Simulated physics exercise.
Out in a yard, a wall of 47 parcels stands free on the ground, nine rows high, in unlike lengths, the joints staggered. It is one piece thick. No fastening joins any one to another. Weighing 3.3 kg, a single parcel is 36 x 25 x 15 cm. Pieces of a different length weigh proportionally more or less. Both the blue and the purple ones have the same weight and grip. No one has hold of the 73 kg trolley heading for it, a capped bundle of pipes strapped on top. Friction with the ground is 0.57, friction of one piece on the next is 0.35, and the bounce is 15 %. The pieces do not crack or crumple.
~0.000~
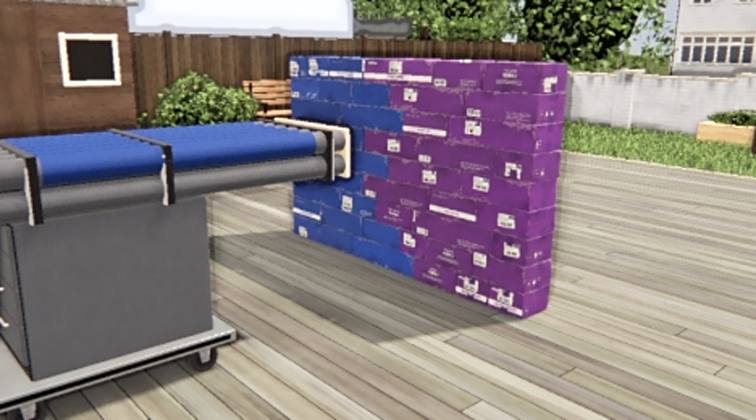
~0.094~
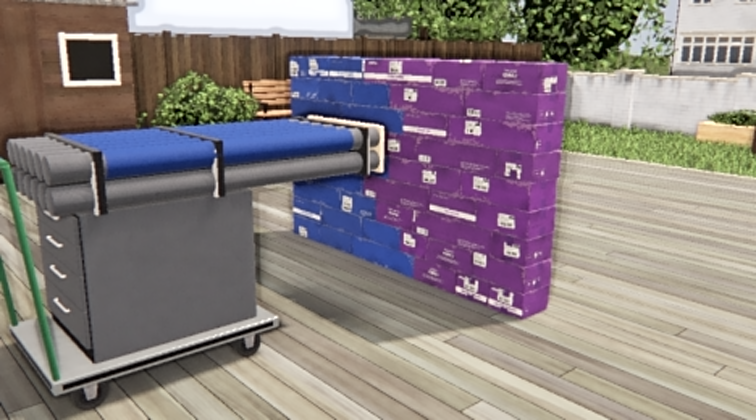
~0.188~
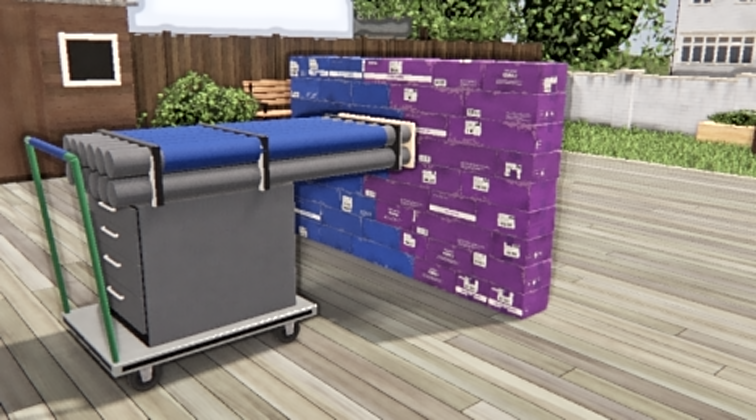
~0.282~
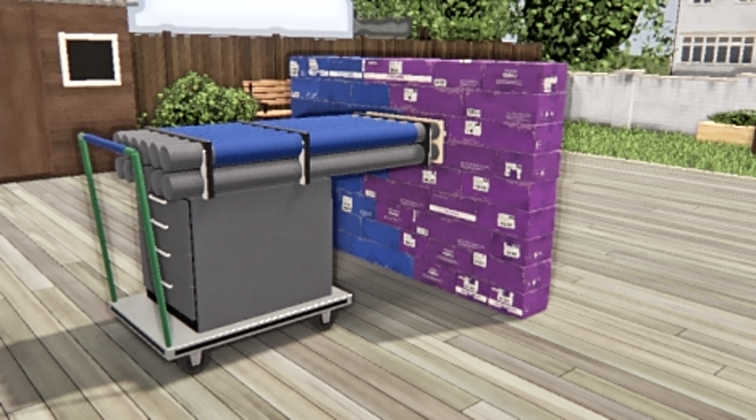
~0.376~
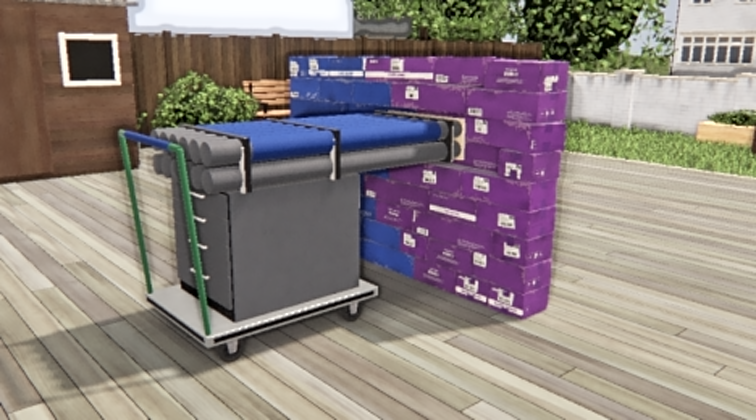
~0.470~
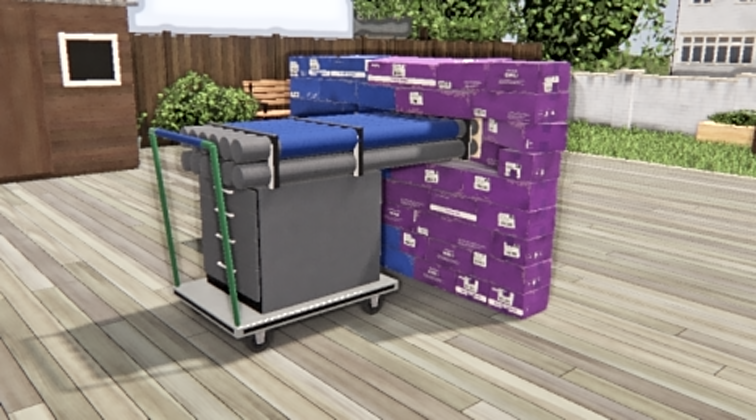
A loaded trolley rolls right and its long grey and blue rolls push into a wall of blue and purple parcels.
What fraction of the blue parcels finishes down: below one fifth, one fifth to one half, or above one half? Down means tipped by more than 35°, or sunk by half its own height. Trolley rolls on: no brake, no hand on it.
Below one fifth.
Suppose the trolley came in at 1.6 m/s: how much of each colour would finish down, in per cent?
Then blue 20, purple 40 per cent.
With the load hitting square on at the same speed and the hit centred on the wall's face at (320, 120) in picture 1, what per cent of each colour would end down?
That would leave blue at 30 % and purple at 10 %.
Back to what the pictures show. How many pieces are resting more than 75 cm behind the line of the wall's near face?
6 or thereabouts.
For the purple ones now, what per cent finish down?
Purple: 30%.
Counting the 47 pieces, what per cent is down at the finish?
20 per cent.
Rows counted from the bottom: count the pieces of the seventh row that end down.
The tally comes to 3.
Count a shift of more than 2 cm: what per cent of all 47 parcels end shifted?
It comes to 60 percent.
After 0.66 s, load 51 cm past the wall's line, still rolling; none of the 23 blue parcels down (2 of 47 in all colours); top blue parcel shifted 17 mm; top purple parcel leaning 10°.
After 0.94 s, load 76 cm past the wall's line, still rolling; 1 of the 23 blue parcels down (5 of 47 in all colours); top blue parcel shifted 34 mm; top purple parcel 24 mm lower.
After 1.56 s, load 76 cm past the wall's line, stopped; 2 of the 23 blue parcels down (9 of 47 in all colours); top blue parcel shifted 27 mm; top purple parcel 25 mm lower.
At rest (4.1 s), load 76 cm past the wall's line, stopped; 2 of the 23 blue parcels down (9 of 47 in all colours); top blue parcel shifted 27 mm; top purple parcel 25 mm lower. That is 9 per cent. As the last picture would show them, middles, top blue parcel near (335, 68), top purple parcel near (515, 77).
